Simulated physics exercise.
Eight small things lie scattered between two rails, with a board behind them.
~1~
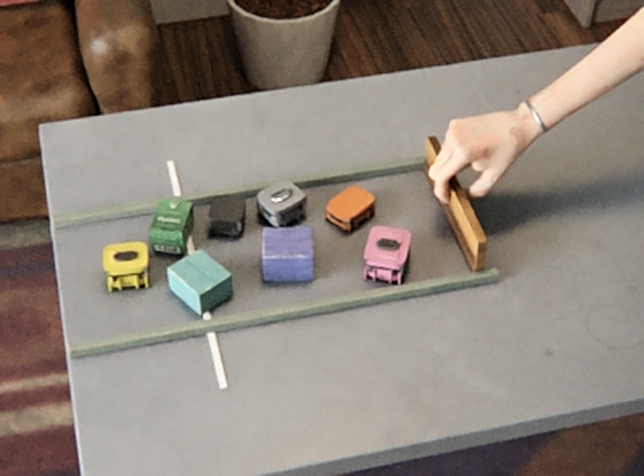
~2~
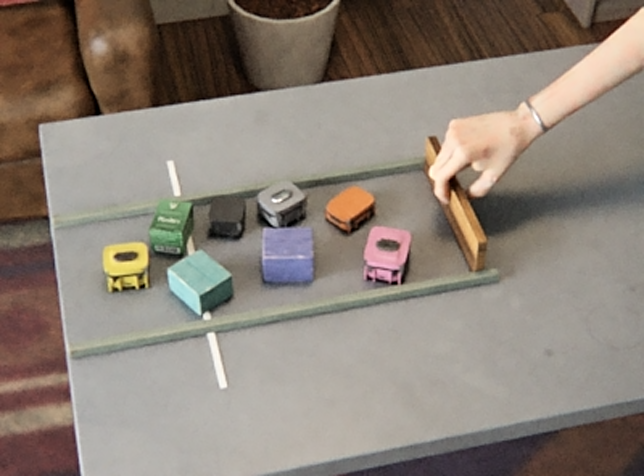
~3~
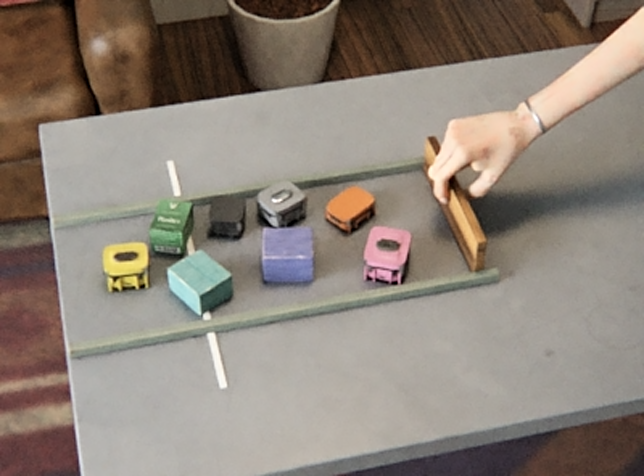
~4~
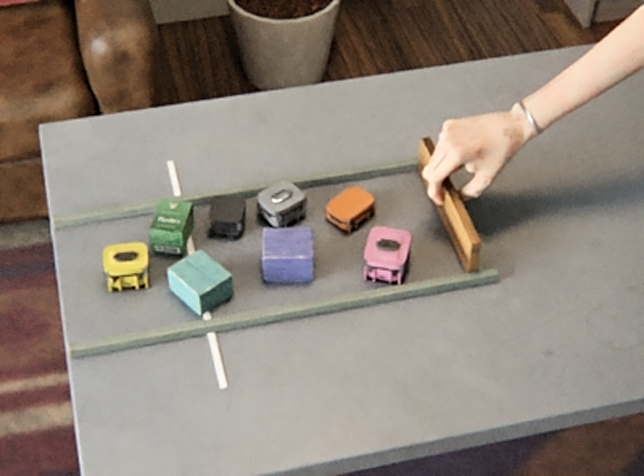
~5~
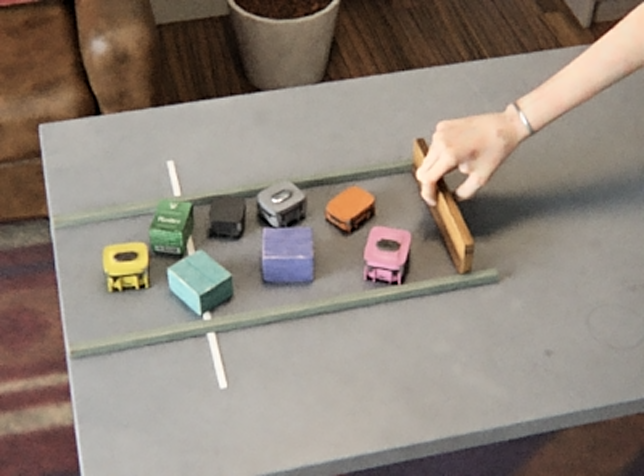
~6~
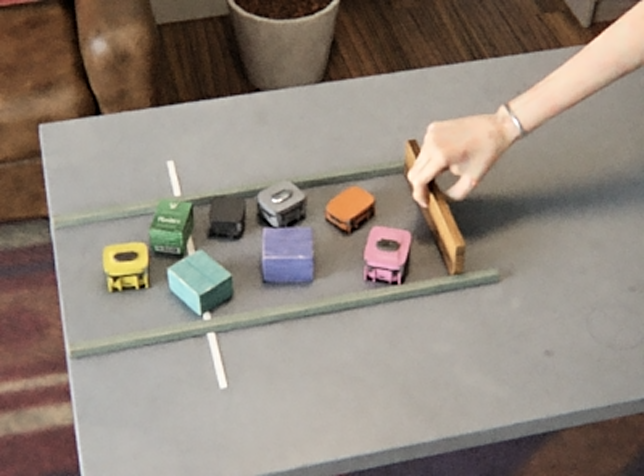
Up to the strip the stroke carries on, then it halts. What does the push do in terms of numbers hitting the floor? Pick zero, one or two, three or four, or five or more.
It sends zero to the floor.
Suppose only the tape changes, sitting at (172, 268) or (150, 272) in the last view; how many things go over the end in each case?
0 and 2.
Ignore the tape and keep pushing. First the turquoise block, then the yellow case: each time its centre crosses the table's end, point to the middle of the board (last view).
Points: About (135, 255) and about (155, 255).
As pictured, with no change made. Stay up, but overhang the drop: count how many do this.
Result: 0.
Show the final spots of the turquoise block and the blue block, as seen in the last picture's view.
Final centres, in order: Near (128, 300), near (147, 267).
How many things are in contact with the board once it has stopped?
Contact count: 3.
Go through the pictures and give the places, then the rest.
Yellow case (127, 267); green box (172, 227); turquoise block (201, 282); board (454, 203); tape (194, 264), in the first frame.
Green box (172, 227); grey case (281, 206), in the second frame.
Turquoise block (201, 282); orange case (351, 210), in the third frame.
Yellow case (127, 267); blue block (288, 255), in the fourth frame.
Green box (172, 227); pink case (387, 256), in the fifth frame.
Yellow case (127, 267); green box (172, 227); turquoise block (201, 282); board (433, 207); tape (194, 264), in the sixth frame.
Soon after, none off yet; yellow case at rest near (127, 267); green box at rest near (172, 227); turquoise block at rest near (201, 282).
In the end, the number that fall off is zero.
